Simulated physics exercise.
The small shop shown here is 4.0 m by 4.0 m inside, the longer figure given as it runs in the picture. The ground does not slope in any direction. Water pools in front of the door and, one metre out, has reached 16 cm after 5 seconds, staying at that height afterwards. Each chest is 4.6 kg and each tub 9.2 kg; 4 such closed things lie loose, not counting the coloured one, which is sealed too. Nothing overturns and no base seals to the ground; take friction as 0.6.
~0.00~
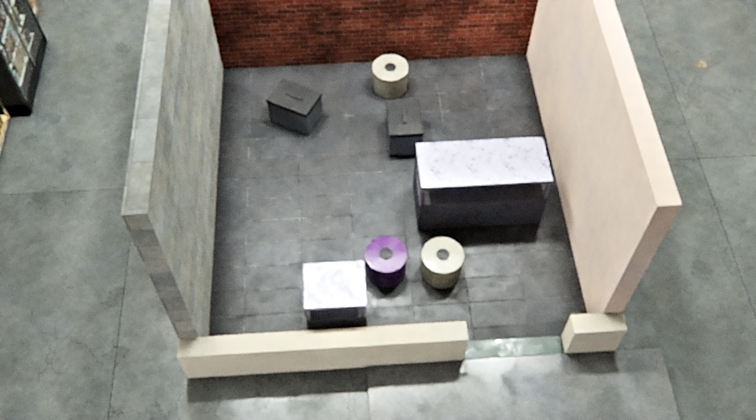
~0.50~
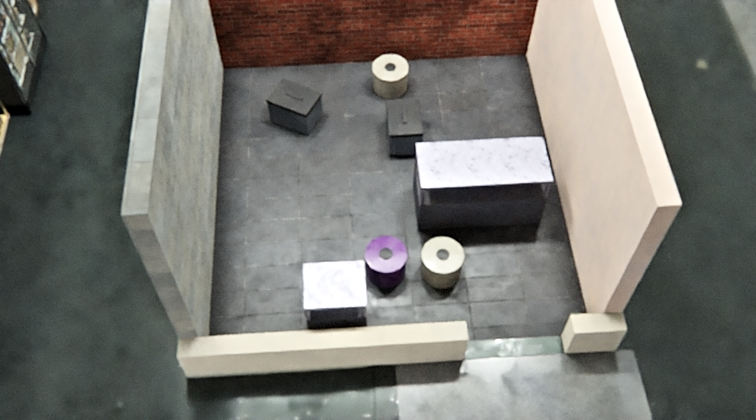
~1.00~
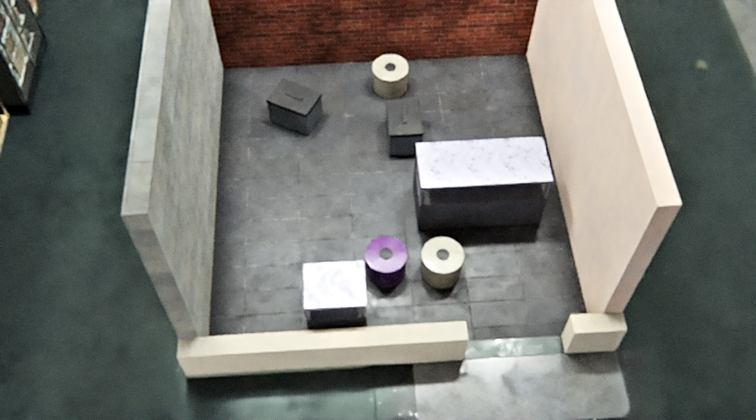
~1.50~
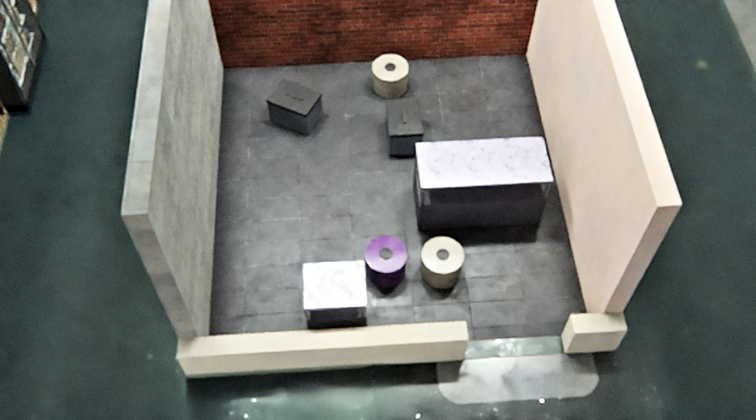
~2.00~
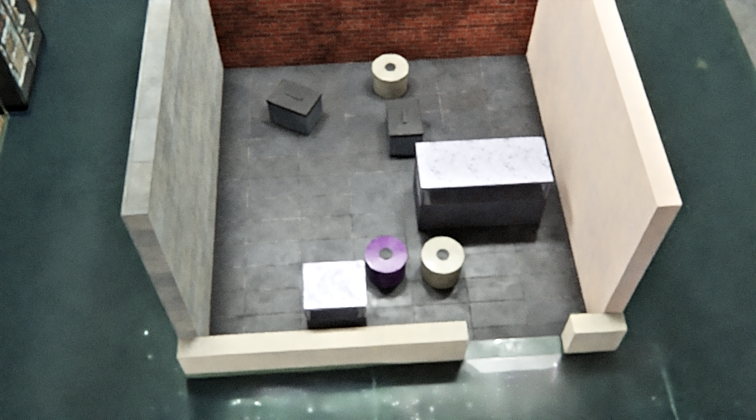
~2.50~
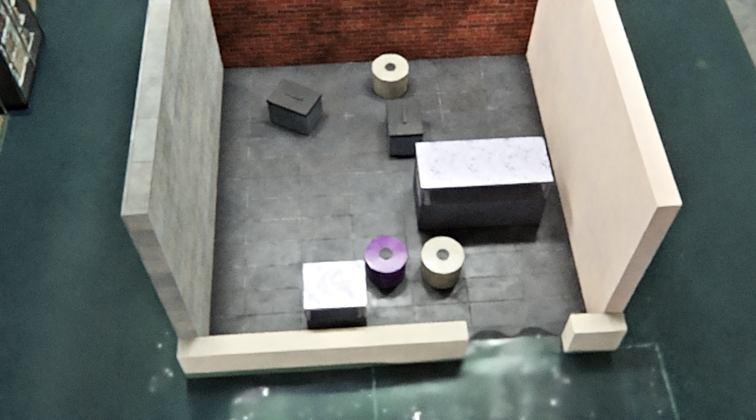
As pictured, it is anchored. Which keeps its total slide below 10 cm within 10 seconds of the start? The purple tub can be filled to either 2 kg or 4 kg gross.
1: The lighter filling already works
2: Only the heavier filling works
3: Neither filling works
3.
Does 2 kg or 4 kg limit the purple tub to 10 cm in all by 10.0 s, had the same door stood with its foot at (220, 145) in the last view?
Moved there, neither choice works.
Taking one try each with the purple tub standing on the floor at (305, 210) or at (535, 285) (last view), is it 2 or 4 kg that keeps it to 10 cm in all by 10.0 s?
In order, no load succeeds and no load succeeds.
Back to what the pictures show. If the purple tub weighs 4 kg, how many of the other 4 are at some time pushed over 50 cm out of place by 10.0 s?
By my tally, 1.
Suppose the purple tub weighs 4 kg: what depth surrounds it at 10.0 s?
Something like 4 centimetres.
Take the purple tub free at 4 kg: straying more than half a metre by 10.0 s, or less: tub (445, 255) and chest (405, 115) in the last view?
In turn: Beyond, below.
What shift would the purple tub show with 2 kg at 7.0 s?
Around 100 centimetres out of place.
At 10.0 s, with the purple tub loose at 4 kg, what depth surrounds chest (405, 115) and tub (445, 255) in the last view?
Depth approx. 1 cm / 5 cm.
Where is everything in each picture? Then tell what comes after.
The purple tub at (386, 254) rests on the ground; water covers 0.0 m2; 0 of 5 have shifted, in the first frame.
The purple tub at (386, 254) rests on the ground; 0.0 m2 under water; 0 of 5 have shifted, in the second frame.
The purple tub at (386, 254), on the bottom; water covers 0.0 m2; 0 of 5 have shifted, in the third frame.
The purple tub at (386, 254), on the bottom; 0.0 m2 under water; 0 of 5 have shifted, in the fourth frame.
The purple tub at (386, 254), on the bottom; 0.0 m2 under water; 0 of 5 have shifted, in the fifth frame.
The purple tub at (386, 254), on the bottom; water covers 0.0 m2; 0 of 5 have shifted, in the sixth frame.
After 3.5 s the purple tub would be 0 cm from its start with 2 kg and 0 cm from its start with 4 kg; 0 cm of water round it then.
After 4.5 s the purple tub would be 0 cm from its start with 2 kg and 0 cm from its start with 4 kg; 0 cm of water round it then.
After 7.0 s the purple tub would be 98 cm from its start with 2 kg and 38 cm from its start with 4 kg; 3 cm of water round it then.
After 10.0 s the purple tub would be 147 cm from its start with 2 kg and 165 cm from its start with 4 kg; 4 cm of water round it then.
